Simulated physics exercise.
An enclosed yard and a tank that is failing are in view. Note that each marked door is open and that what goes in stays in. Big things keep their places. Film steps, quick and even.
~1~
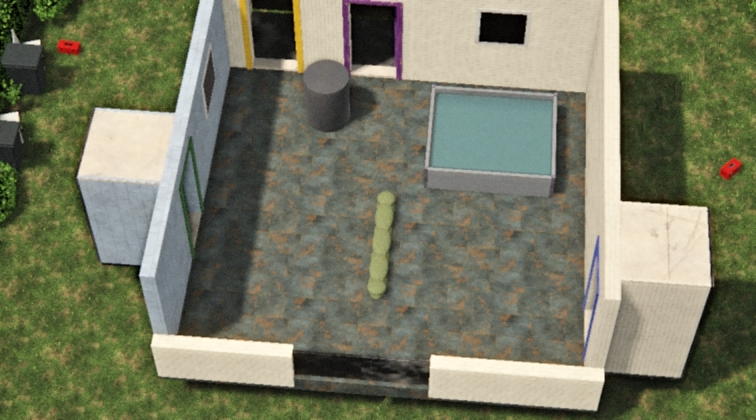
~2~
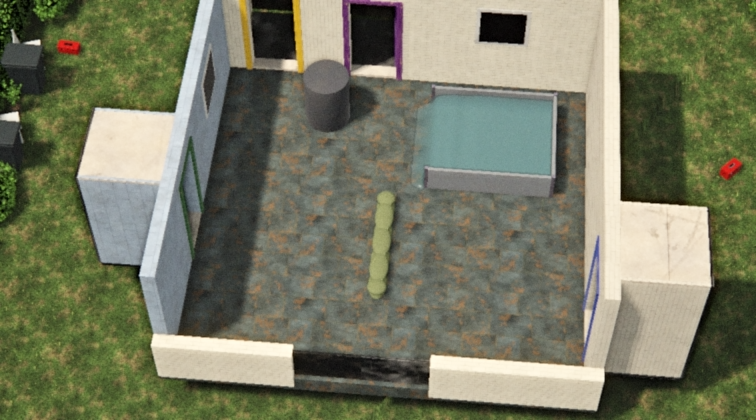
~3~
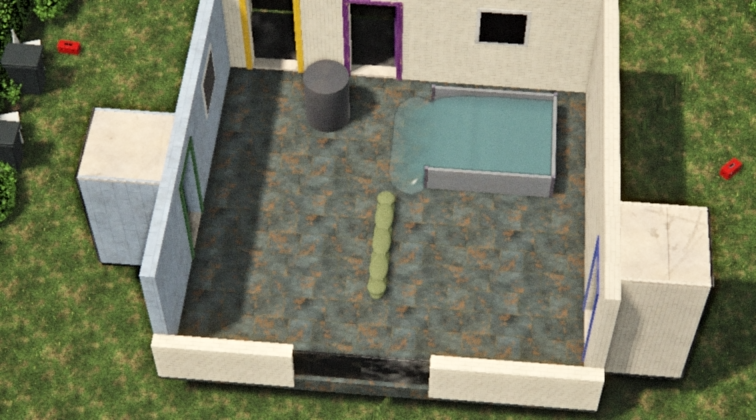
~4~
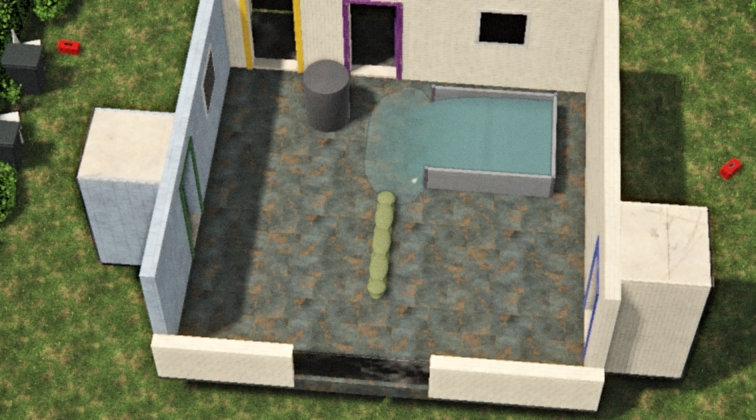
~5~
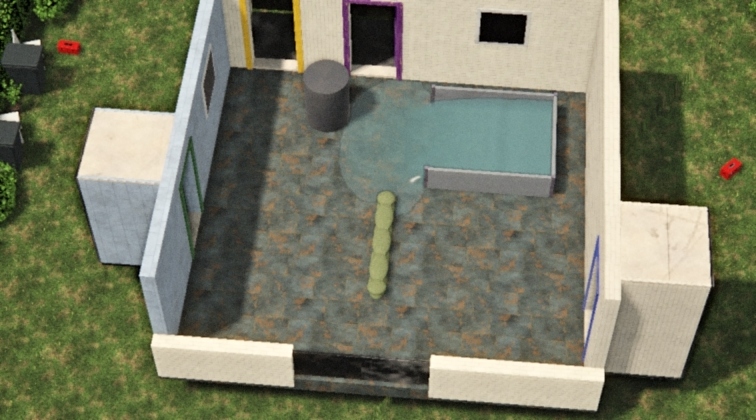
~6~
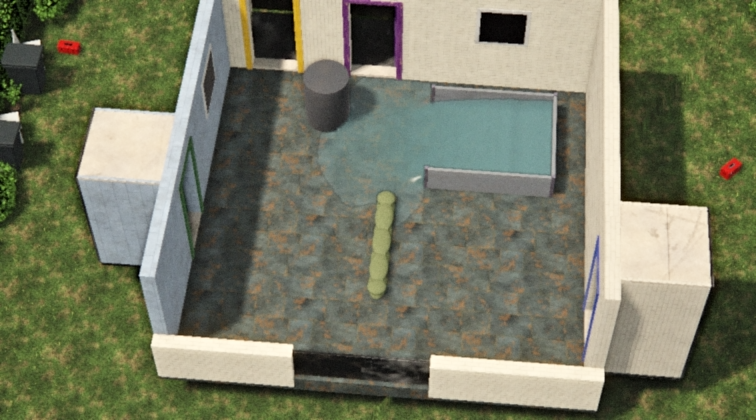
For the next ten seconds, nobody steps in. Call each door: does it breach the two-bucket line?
Calls: The purple door breaches it; the yellow door breaches it; the green door breaches it; the blue door does not breach it.
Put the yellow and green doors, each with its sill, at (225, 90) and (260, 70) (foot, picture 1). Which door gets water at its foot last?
The blue door comes last.
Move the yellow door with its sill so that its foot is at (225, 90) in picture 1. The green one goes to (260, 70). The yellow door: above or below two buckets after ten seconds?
Yellow: Exceeds it.
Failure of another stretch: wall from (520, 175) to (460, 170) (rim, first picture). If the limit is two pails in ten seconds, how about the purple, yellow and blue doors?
Purple door: Below the limit; yellow door: Below the limit; blue door: Above the limit.
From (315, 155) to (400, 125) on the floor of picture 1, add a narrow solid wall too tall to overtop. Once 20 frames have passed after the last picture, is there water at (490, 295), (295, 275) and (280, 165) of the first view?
Results in order: Bone-dry / swamped / swamped.
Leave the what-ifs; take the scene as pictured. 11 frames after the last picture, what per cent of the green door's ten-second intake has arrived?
It should be near 0 percent of the ten-second total.
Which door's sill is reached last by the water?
The blue door.
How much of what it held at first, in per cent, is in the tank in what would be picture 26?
Somewhere around 26 %, give or take.
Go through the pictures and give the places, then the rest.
In the first picture, still water in the tank at (492, 134).
In the second picture, the front is at (419, 185), out from the gap at (431, 140).
In the third picture, water pours out at (431, 141) and has run to (414, 100).
In the fourth picture, water pours out at (431, 142) and has run to (392, 196).
In the fifth picture, the front is at (346, 175), out from the gap at (431, 142).
In the sixth picture, water pours out at (431, 142) and has run to (322, 160).
A moment on, water covers 25 % of the floor; the purple door wet at the sill, nothing in, the yellow door not reached, the green door not reached, the blue door not reached.
Next, water covers 35 % of the floor; the purple door over two buckets in, the yellow door wet at the sill, nothing in, the green door not reached, the blue door not reached.
Then, water covers 40 % of the floor; the purple door far over two buckets in, the yellow door wet at the sill, nothing in, the green door over two buckets in, the blue door not reached.
Later, water covers 60 % of the floor; the purple door far over two buckets in, the yellow door over two buckets in, the green door over two buckets in, the blue door not reached.
In the end, water covers 85 % of the floor; the purple door far over two buckets in, the yellow door over two buckets in, the green door over two buckets in, the blue door wet at the sill, nothing in.
